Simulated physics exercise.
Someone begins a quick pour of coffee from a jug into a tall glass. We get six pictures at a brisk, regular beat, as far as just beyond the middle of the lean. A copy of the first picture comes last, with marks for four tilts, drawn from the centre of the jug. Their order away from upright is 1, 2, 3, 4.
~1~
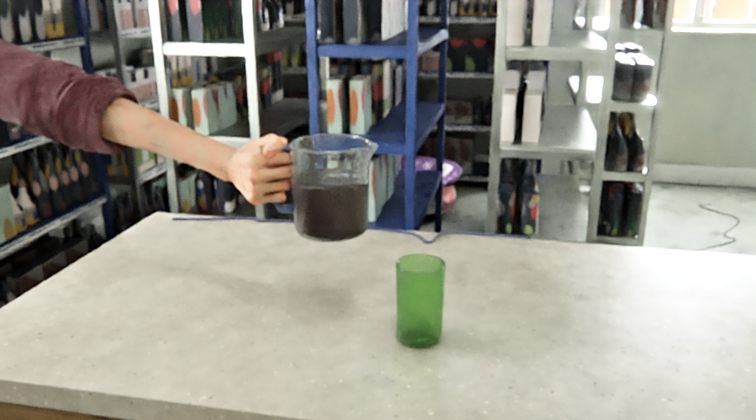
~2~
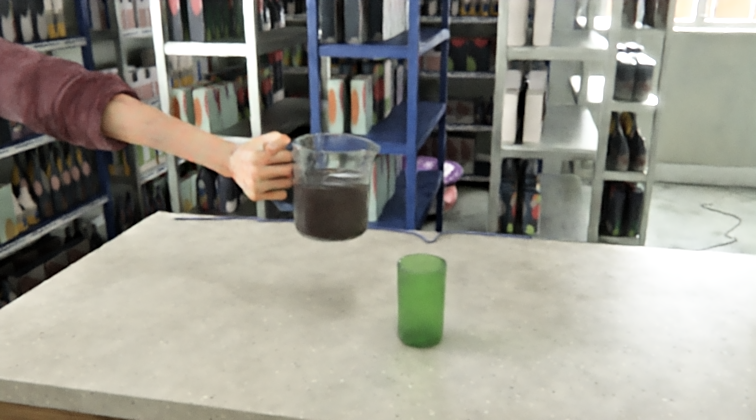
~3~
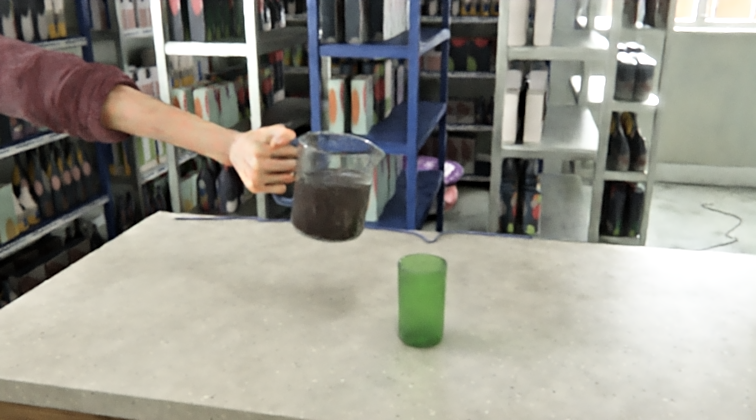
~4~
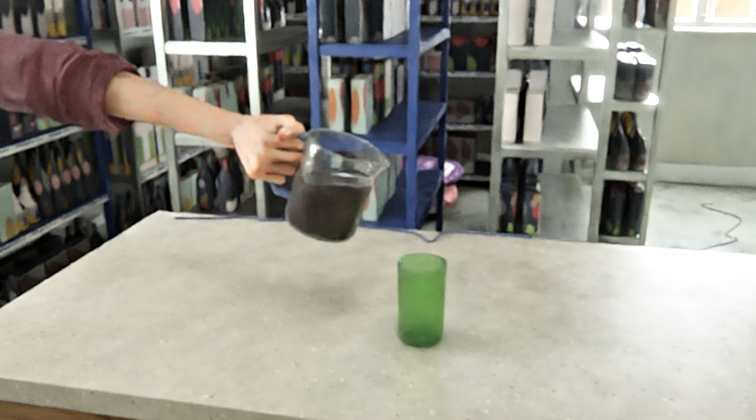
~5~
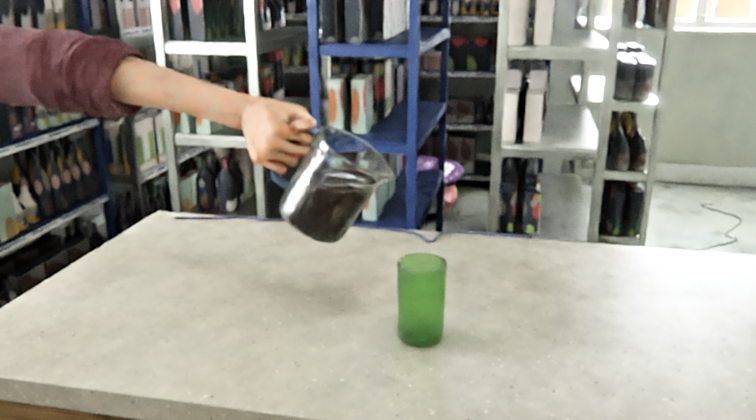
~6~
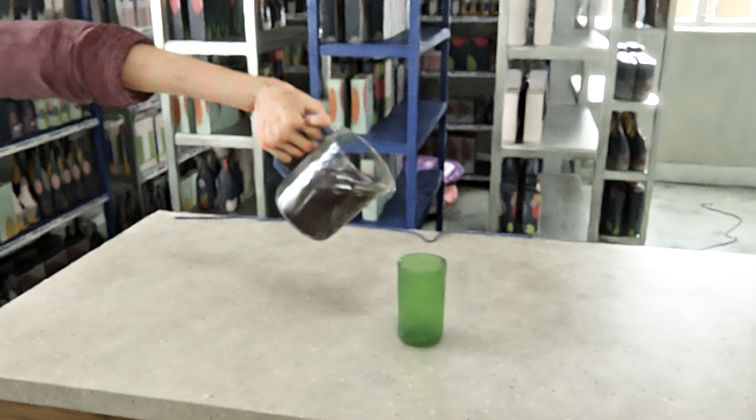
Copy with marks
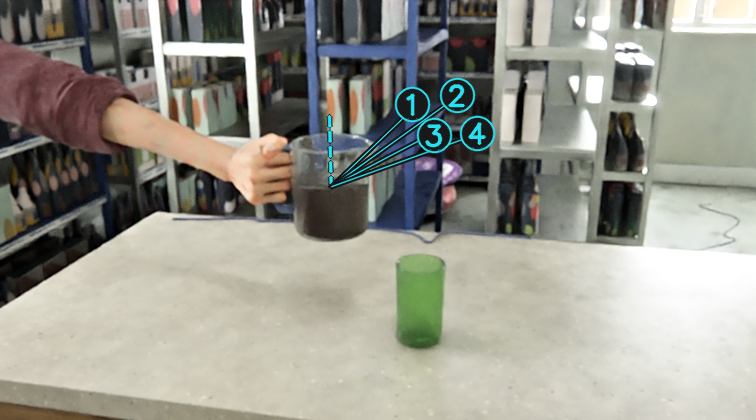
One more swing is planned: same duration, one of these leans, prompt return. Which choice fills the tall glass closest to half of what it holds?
Take 4.
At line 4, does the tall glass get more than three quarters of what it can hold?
No.
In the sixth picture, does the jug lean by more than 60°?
No, it does not.
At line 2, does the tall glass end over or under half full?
Under half.
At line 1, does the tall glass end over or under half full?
Under half.
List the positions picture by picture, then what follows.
Upright, lip at (376, 147); rim of the tall glass round (421, 263); nothing has left yet.
Tipped about 2°, lip at (379, 149); nothing has left yet.
Tipped about 9°, lip at (384, 155); nothing has left yet.
Tipped about 19°, lip at (389, 164); nothing has left yet.
Tipped about 31°, lip at (393, 177); nothing has left yet.
Tipped about 45°, lip at (394, 191); nothing has left yet.
On the marked copy, 1 at (402, 119); 2 at (443, 106); 3 at (418, 141); 4 at (461, 139).
Choosing 1, the tall glass ends with about 5 % of what it can hold.
Choosing 2, the tall glass ends with about 16 % of what it can hold.
Choosing 3, the tall glass ends with about 34 % of what it can hold.
Choosing 4, the tall glass ends with about 54 % of what it can hold.
